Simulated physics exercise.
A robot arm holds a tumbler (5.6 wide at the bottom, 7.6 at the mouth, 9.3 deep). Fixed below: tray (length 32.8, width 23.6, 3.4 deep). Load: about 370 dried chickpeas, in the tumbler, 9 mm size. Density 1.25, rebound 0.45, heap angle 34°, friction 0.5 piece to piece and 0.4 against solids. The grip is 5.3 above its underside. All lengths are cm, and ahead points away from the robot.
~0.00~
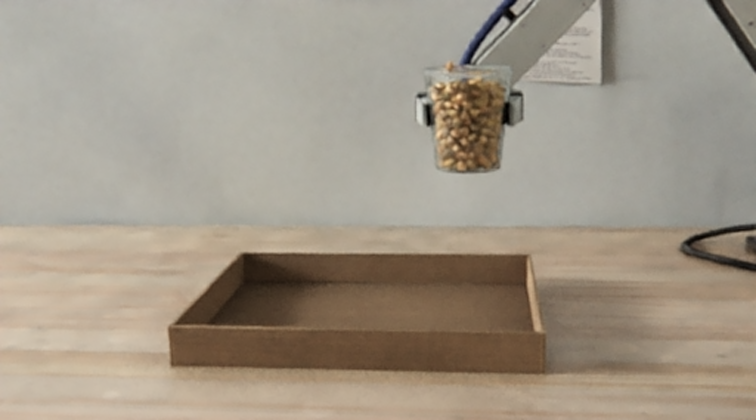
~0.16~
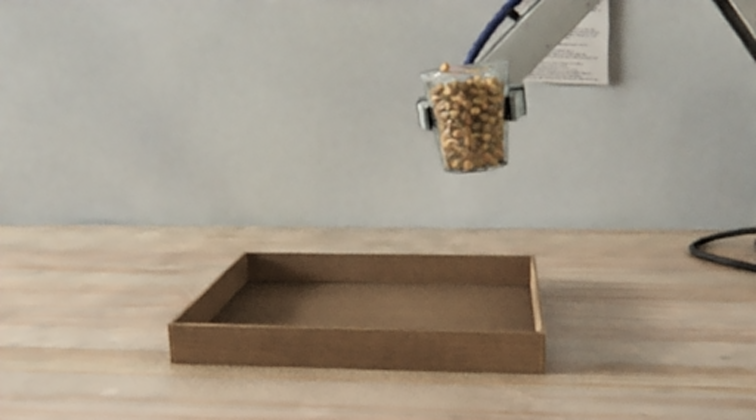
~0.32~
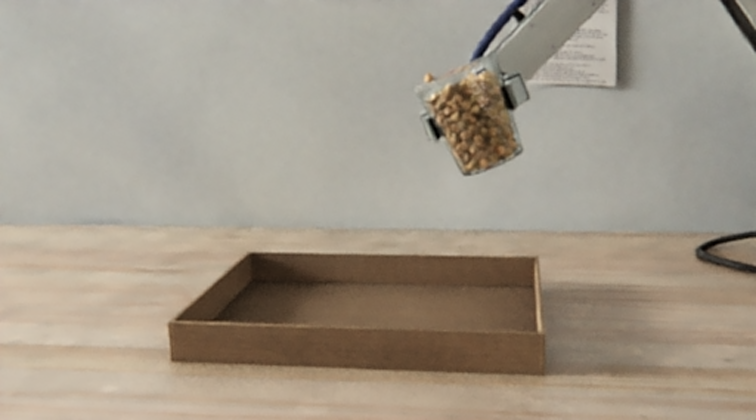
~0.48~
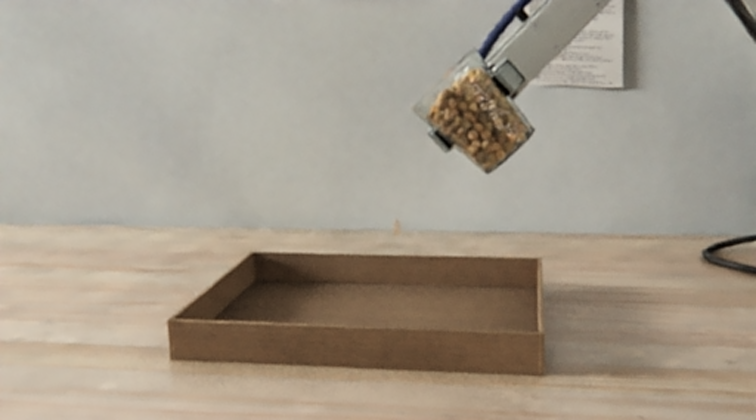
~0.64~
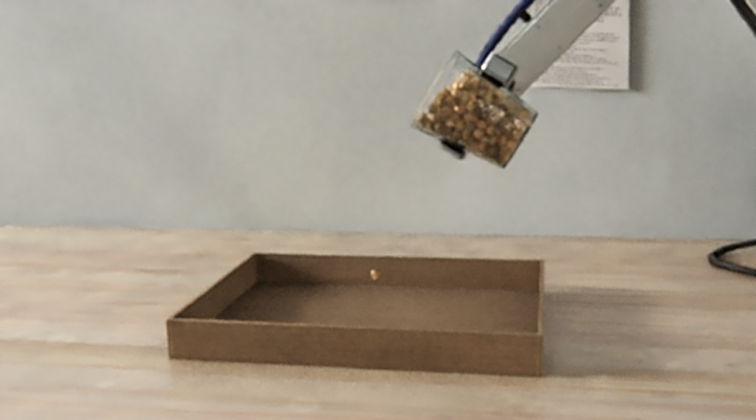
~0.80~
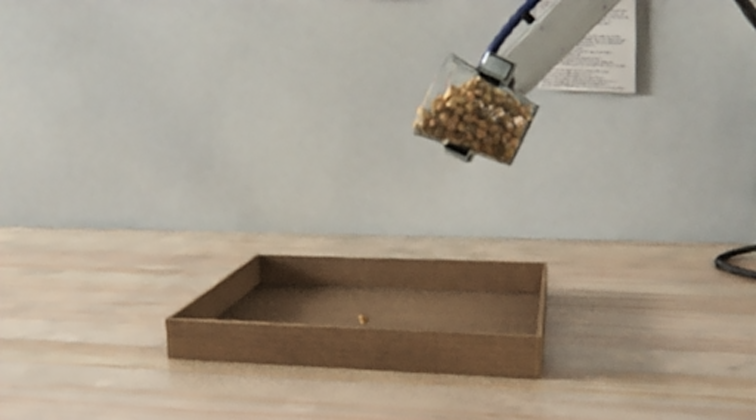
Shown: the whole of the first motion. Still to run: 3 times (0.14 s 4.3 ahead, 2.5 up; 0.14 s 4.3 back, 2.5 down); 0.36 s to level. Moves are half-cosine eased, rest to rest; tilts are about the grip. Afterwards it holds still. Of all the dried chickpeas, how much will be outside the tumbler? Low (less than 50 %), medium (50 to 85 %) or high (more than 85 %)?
Outside the tumbler the share is medium, 50 to 85 %.
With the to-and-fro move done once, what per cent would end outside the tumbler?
It would be near 45 per cent.
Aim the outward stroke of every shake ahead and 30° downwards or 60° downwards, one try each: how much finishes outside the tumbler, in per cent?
Some 35 and 10 per cent.
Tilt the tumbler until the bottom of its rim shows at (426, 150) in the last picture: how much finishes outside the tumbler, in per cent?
About 100 per cent.
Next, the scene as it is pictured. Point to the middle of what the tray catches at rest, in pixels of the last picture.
Around (340, 317).
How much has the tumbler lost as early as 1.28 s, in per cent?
Some 45 per cent.
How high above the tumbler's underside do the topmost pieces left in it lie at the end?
About 6.0 cm.
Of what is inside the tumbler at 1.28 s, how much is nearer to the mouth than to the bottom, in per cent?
Roughly 75 per cent.
After 1.28 s, tilted 65° forward, highest piece 24 above the table; 207 in the tumbler, 157 in the tray, 10 in flight or on a rim.
After 1.76 s, tilted 49° forward, highest piece 21 above the table; 264 in the tray, 108 in the tumbler, 2 in flight or on a rim.
After 2.20 s, level, highest piece 22 above the table; 266 in the tray, 108 in the tumbler.
After 3.25 s, level, highest piece 22 above the table; 266 in the tray, 108 in the tumbler.
At rest, 266 in the tray, 108 in the tumbler. That is 71 % outside the tumbler.
